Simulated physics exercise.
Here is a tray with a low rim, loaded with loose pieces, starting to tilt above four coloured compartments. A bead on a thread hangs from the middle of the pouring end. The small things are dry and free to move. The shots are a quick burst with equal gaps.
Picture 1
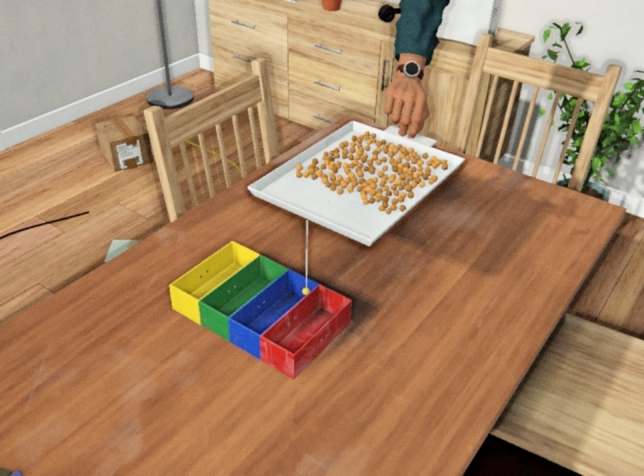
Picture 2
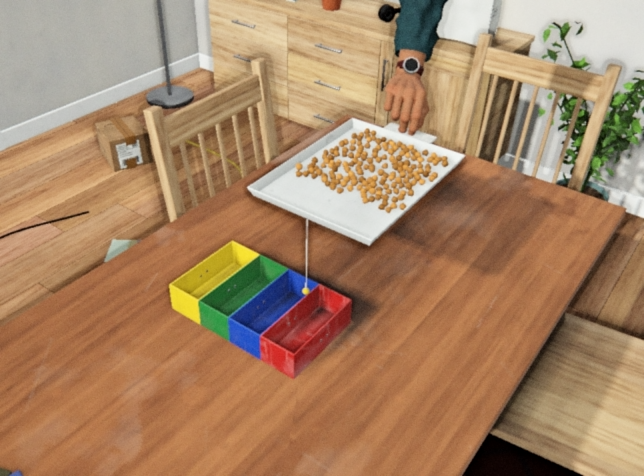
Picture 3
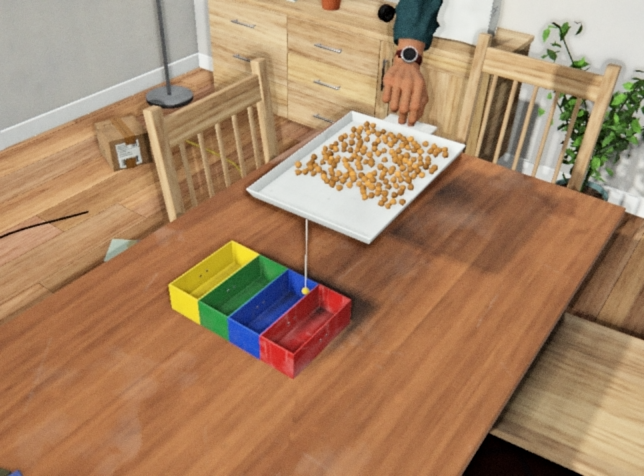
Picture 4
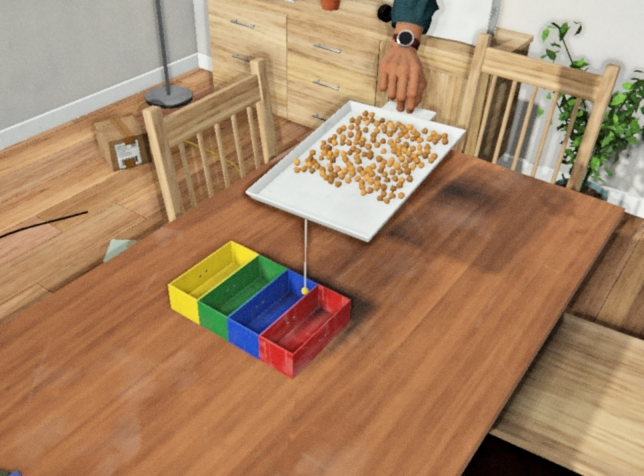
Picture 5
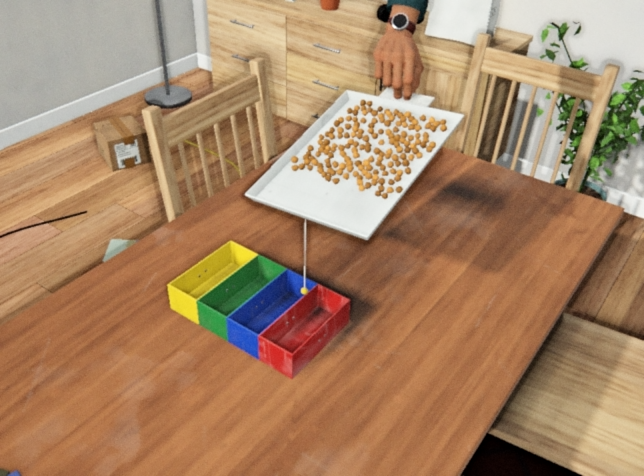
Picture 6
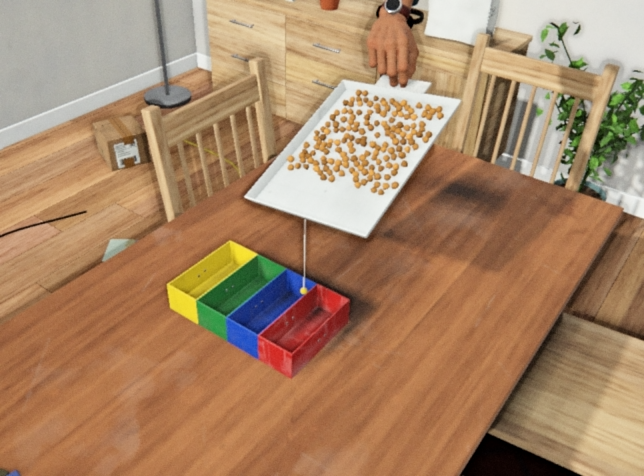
In this clip, a hand holds a white tray of small round brown pieces above yellow, green, blue and red compartments on a wooden table, then raises the far end, gradually tilting the tray toward its lower left corner.
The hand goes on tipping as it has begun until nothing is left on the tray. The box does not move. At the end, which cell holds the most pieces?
Fullest: The green cell.
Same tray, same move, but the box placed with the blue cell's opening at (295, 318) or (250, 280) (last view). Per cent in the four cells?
About 90 and 90 per cent.
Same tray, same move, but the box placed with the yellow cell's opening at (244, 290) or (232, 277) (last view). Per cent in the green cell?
First some 20, then 40 per cent.
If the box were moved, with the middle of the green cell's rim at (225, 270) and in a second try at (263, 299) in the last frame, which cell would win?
In turn: The blue cell; the yellow cell.
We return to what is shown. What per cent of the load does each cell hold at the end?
In per cent, yellow cell 10, green cell 60, blue cell 20 and red cell 0.
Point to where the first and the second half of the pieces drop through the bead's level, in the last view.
Early half (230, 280), late half (250, 280).
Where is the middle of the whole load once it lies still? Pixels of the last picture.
Near (234, 311).
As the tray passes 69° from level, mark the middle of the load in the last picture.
Around (252, 234).
Just after the last frame, tray tipped steeply; roughly a third on the tray; about a tenth in the green cell; just a few in the yellow cell; just a few in the red cell; just a few in the blue cell; roughly half falling or outside the box.
A moment on, tray tipped past a quarter turn; roughly two thirds in the green cell; roughly a quarter in the blue cell; about a tenth in the yellow cell; just a few in the red cell; about a tenth falling or outside the box.
Further on, tray tipped past a quarter turn; roughly two thirds in the green cell; roughly a quarter in the blue cell; about a tenth in the yellow cell; just a few in the red cell; just a few falling or outside the box.
When it is over, tray tipped past a quarter turn; roughly two thirds in the green cell; roughly a quarter in the blue cell; about a tenth in the yellow cell; just a few in the red cell; just a few outside the box.
